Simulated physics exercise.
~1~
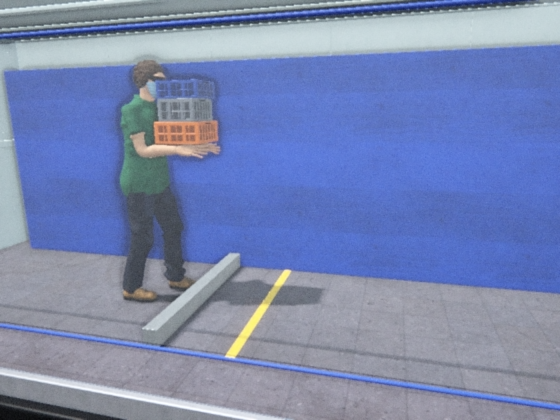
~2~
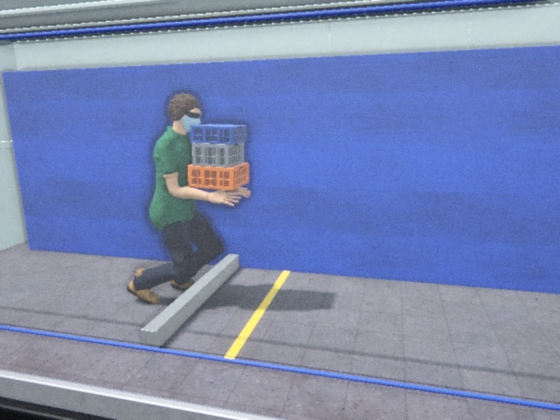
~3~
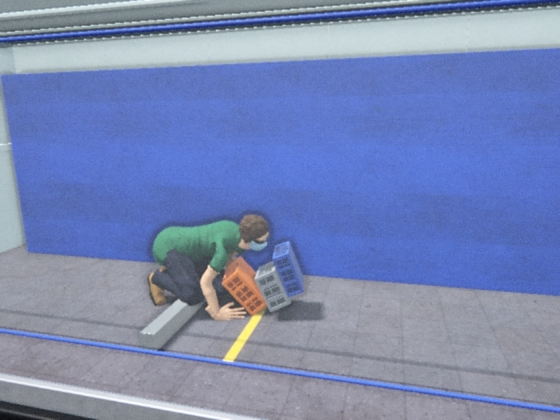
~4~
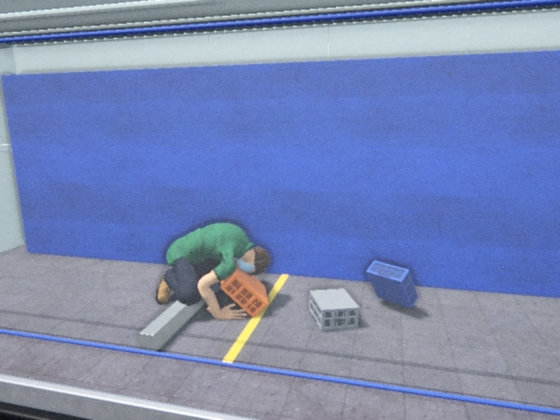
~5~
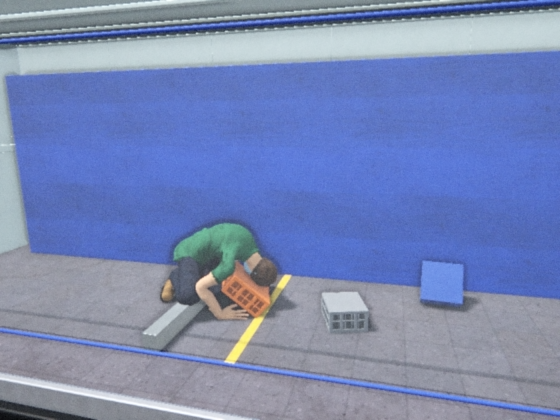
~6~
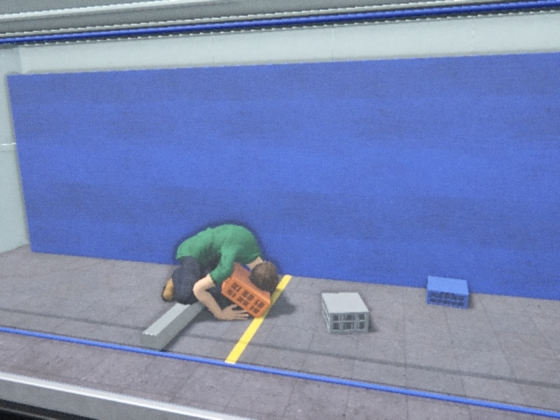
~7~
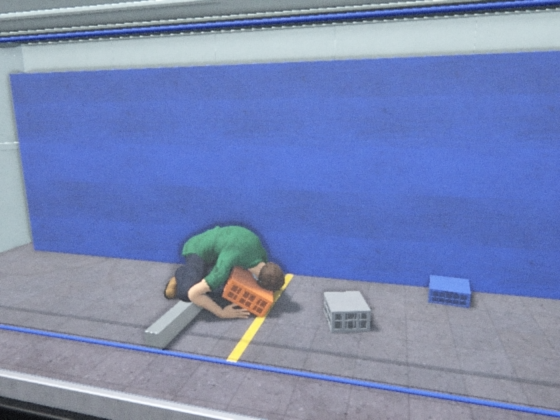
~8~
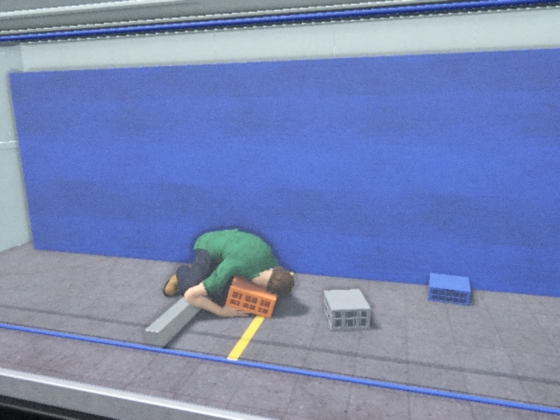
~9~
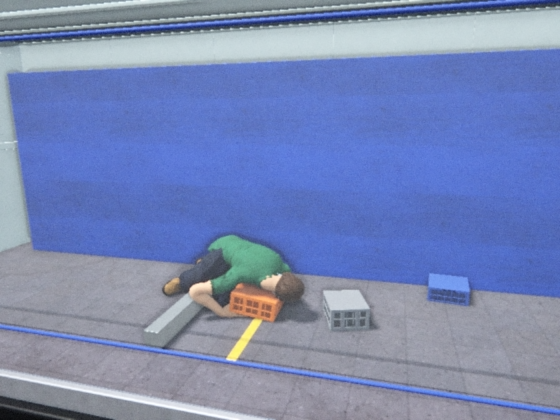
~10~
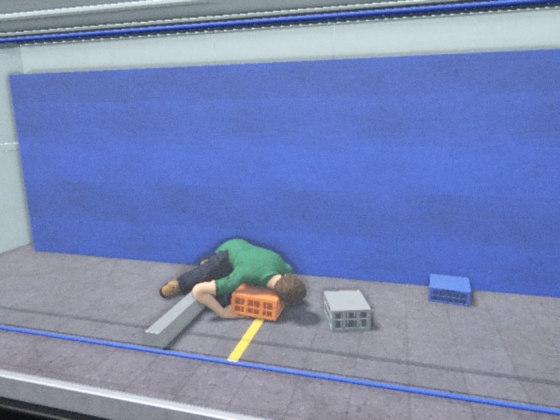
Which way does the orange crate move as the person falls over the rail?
The orange crate moves down, dropping from the person's forearms to the floor.
